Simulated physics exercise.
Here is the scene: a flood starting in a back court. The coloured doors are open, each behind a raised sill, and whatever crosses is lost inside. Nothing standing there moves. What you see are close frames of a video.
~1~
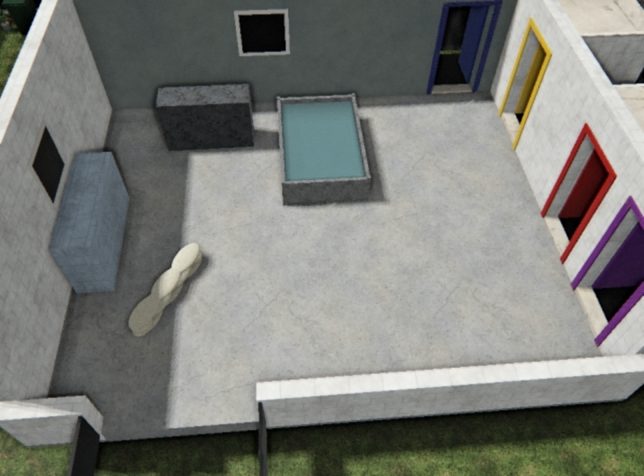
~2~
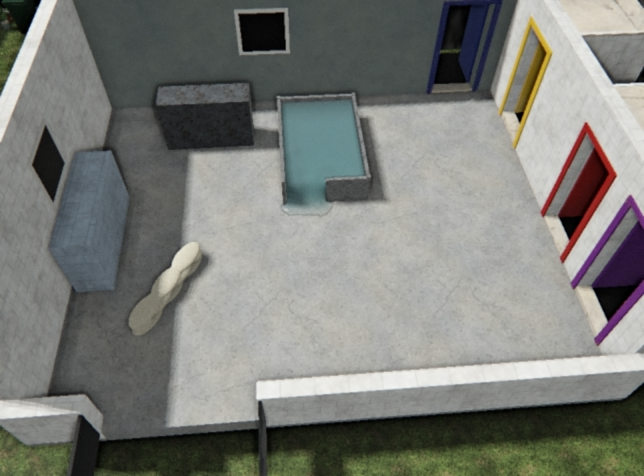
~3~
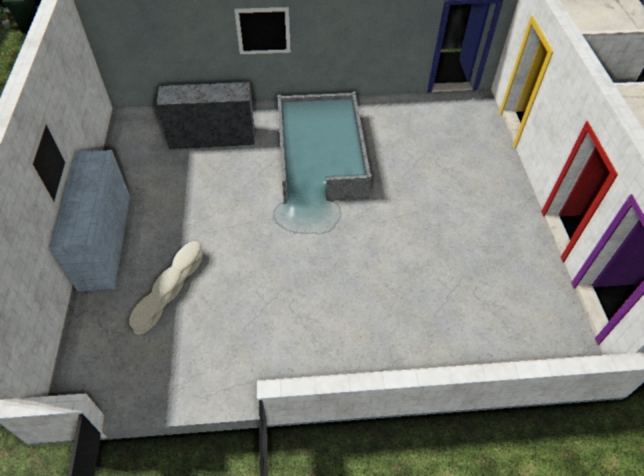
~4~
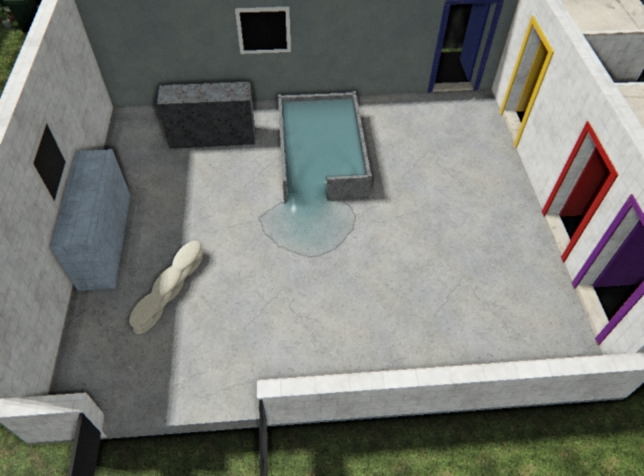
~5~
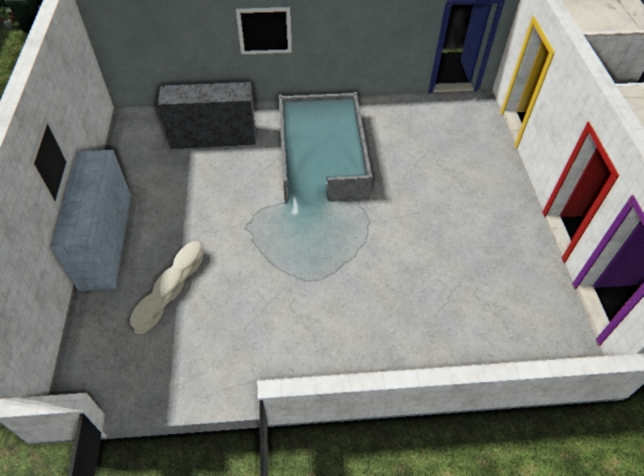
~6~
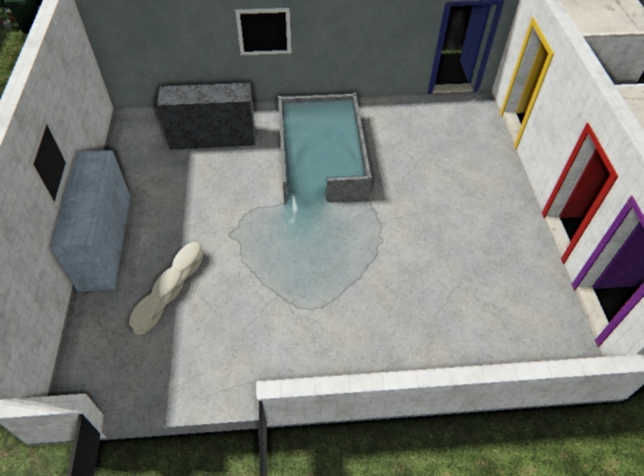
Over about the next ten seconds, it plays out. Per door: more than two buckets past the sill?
One by one: Red door: Within the cap, blue door: Within the cap, purple door: Within the cap, yellow door: Within the cap.
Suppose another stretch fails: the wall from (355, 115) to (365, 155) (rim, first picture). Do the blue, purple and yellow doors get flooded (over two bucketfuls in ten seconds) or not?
Then: The blue one is over; the purple one takes less; the yellow one takes more.
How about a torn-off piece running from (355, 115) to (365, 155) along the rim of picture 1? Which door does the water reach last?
It would be the purple door.
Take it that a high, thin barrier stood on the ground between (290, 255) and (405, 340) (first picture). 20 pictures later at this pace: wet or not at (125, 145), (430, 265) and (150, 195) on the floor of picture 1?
Results in sequence: Bone-dry / swamped / bone-dry.
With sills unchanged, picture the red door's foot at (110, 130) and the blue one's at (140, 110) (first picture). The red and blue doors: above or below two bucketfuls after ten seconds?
Well, the red door misses the threshold, but the blue door misses the threshold.
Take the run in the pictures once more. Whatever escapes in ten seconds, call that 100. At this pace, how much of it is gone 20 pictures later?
Something close to 25 percent by that point.
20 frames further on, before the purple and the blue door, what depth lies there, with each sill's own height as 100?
I'd put the first at close to 0 per cent and the second at close to 0 per cent.
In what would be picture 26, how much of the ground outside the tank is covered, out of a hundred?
Estimate: Near 30 %.
A moment on, water covers 15 % of the floor; the red door not reached, the blue door not reached, the purple door not reached, the yellow door not reached.
Next, water covers 25 % of the floor; the red door not reached, the blue door not reached, the purple door not reached, the yellow door not reached.
Then, water covers 30 % of the floor; the red door not reached, the blue door not reached, the purple door not reached, the yellow door not reached.
Later, water covers 40 % of the floor; the red door wet at the sill, nothing in, the blue door not reached, the purple door wet at the sill, nothing in, the yellow door not reached.
In the end, water covers 55 % of the floor; the red door wet at the sill, nothing in, the blue door not reached, the purple door wet at the sill, nothing in, the yellow door not reached.
